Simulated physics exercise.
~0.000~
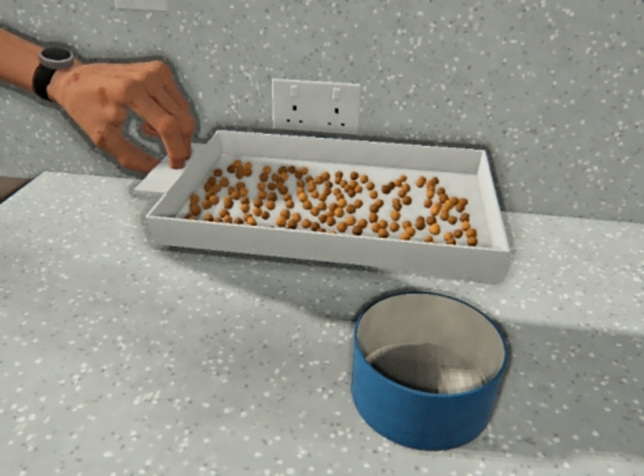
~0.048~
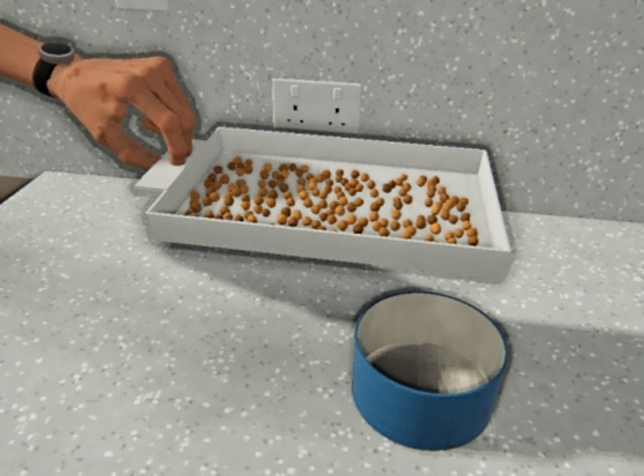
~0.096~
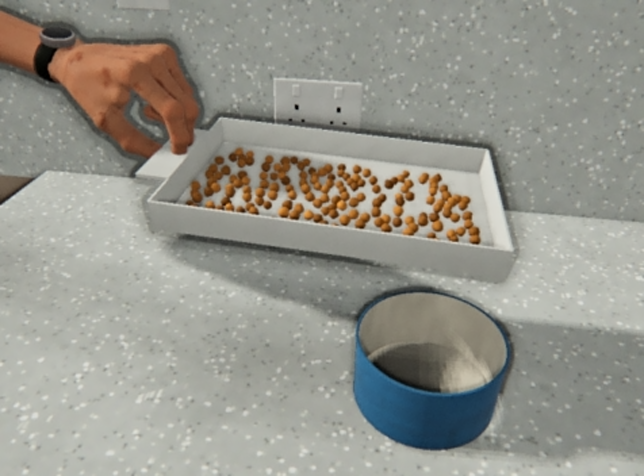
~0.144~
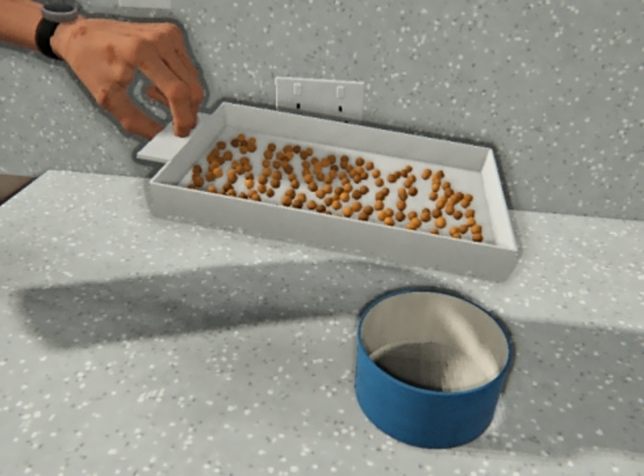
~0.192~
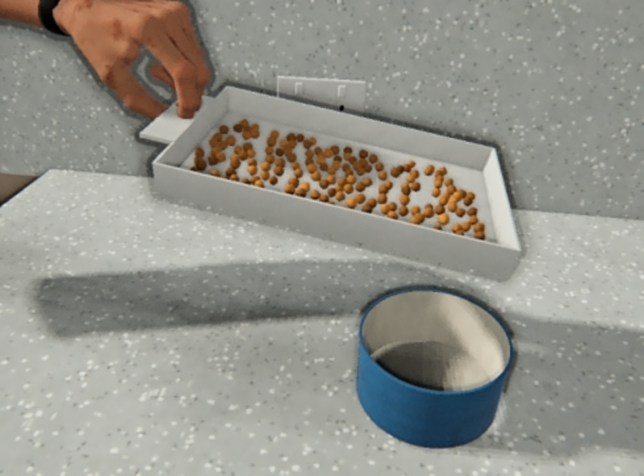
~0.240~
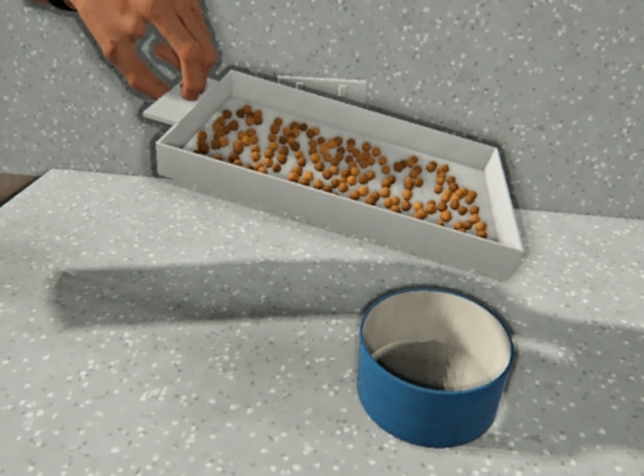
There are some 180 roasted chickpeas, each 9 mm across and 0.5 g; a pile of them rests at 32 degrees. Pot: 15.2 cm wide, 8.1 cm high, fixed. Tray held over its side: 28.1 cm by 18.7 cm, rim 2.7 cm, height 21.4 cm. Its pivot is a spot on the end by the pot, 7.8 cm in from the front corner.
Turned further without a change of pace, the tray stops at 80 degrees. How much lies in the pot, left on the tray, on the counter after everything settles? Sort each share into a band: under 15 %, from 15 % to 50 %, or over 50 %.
Pot: Under 15 %; left on the tray: Over 50 %; counter: Under 15 %.
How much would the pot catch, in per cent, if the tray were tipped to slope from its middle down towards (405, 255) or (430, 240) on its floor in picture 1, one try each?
I'd put it at roughly 0 per cent for the first tilt and roughly 0 per cent for the second.
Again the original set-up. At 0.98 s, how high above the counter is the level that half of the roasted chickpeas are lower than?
Some 24 cm above the counter.
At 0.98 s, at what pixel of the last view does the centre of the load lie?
Near (495, 199).
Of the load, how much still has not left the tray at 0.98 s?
Of the load, some 95 percent.
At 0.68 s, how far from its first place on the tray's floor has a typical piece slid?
Displacement on the tray: About 10 cm.
After 0.68 s, tilt 45 degrees; the tray holds 100 %, the pot 0 %.
After 0.98 s, tilt 67 degrees; the tray holds 95 %, the pot 0 %.
After 1.38 s, tilt 80 degrees; the tray holds 95 %, the pot 0 %.
In the end, at 1.8 s, pot 0 %, tray 95 %, counter 5 %.
